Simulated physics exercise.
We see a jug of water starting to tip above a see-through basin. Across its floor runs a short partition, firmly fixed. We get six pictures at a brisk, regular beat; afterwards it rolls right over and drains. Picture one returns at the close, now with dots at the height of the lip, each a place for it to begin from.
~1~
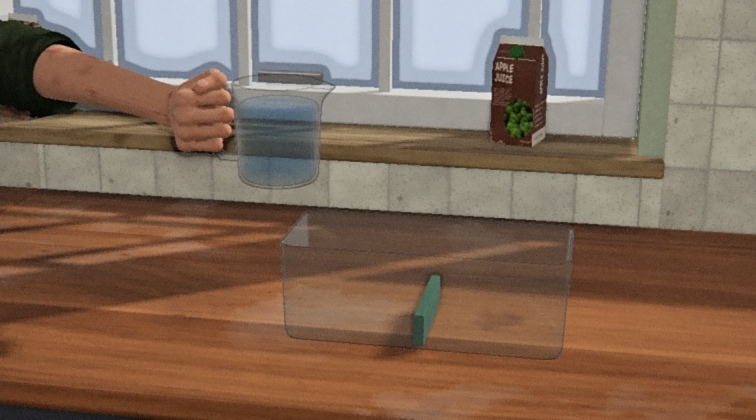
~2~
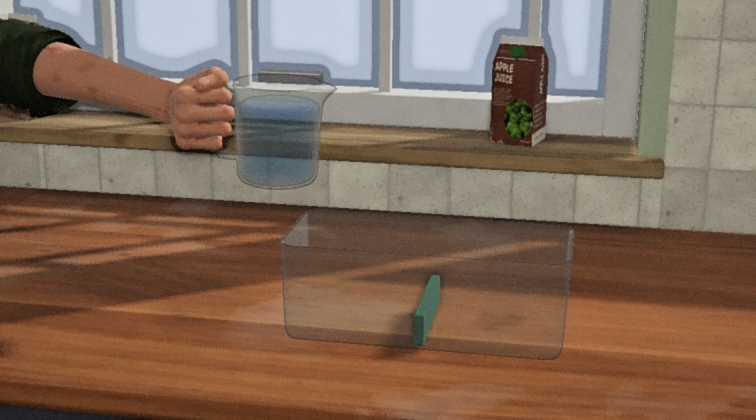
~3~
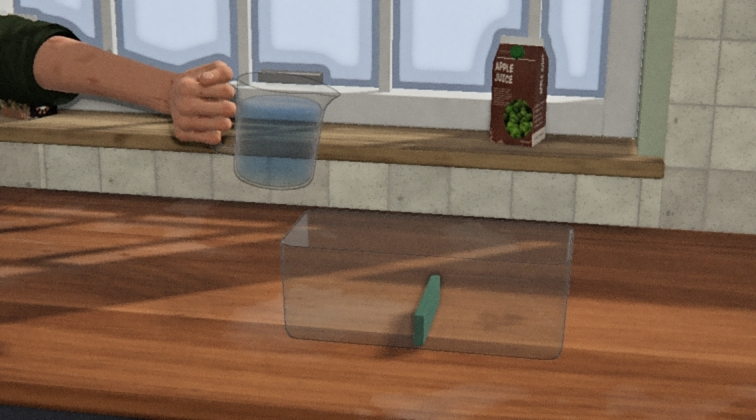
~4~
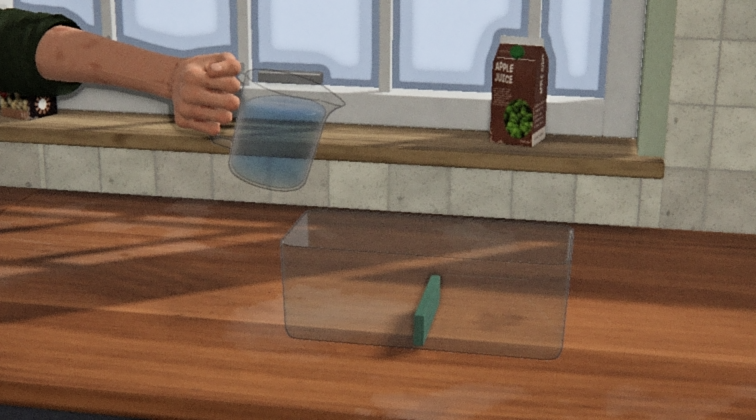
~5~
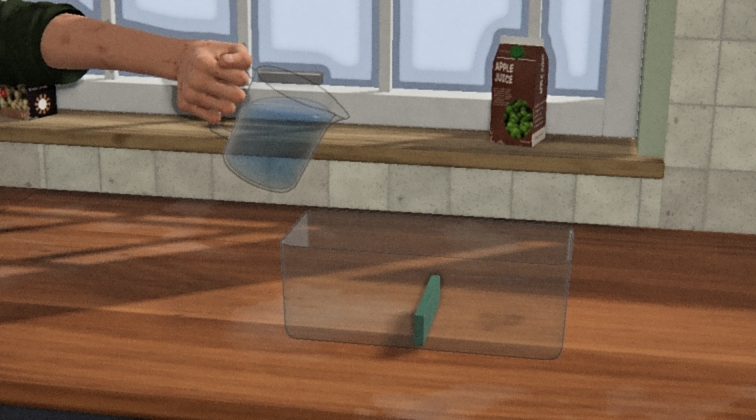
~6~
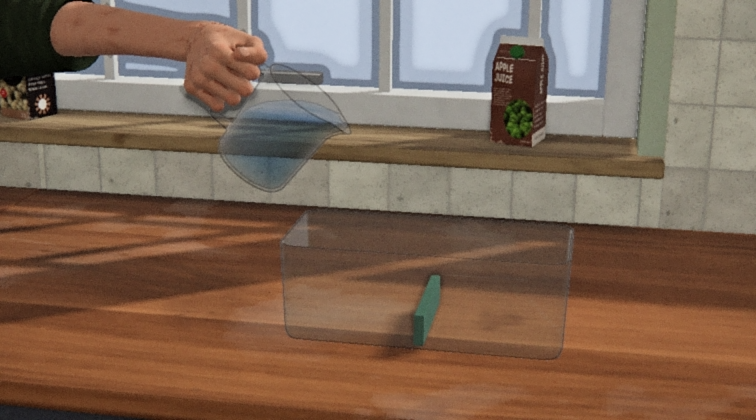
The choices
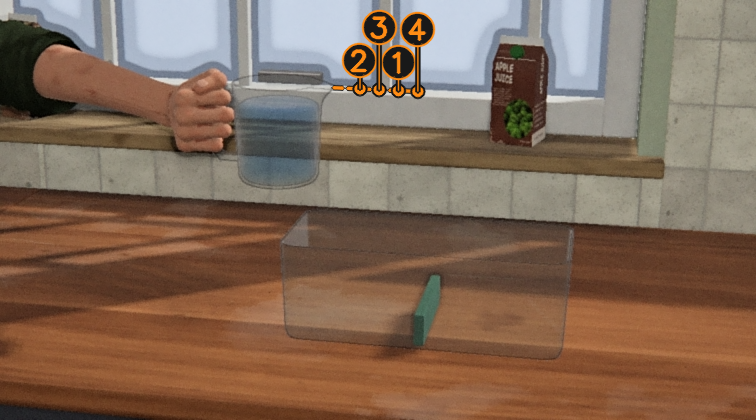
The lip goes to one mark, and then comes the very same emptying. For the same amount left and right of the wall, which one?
I would pick dot 3.
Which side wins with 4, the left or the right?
More ends on the right.
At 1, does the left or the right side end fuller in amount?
The right one.
In orange, 1 at (398, 90); 2 at (359, 88); 3 at (379, 89); 4 at (417, 91).
With 1, about 16 % ends left of the wall and 84 % right of it.
With 2, about 84 % ends left of the wall and 12 % right of it; 4 % is lost outside.
With 3, about 56 % ends left of the wall and 43 % right of it.
With 4, about 6 % ends left of the wall and 93 % right of it.
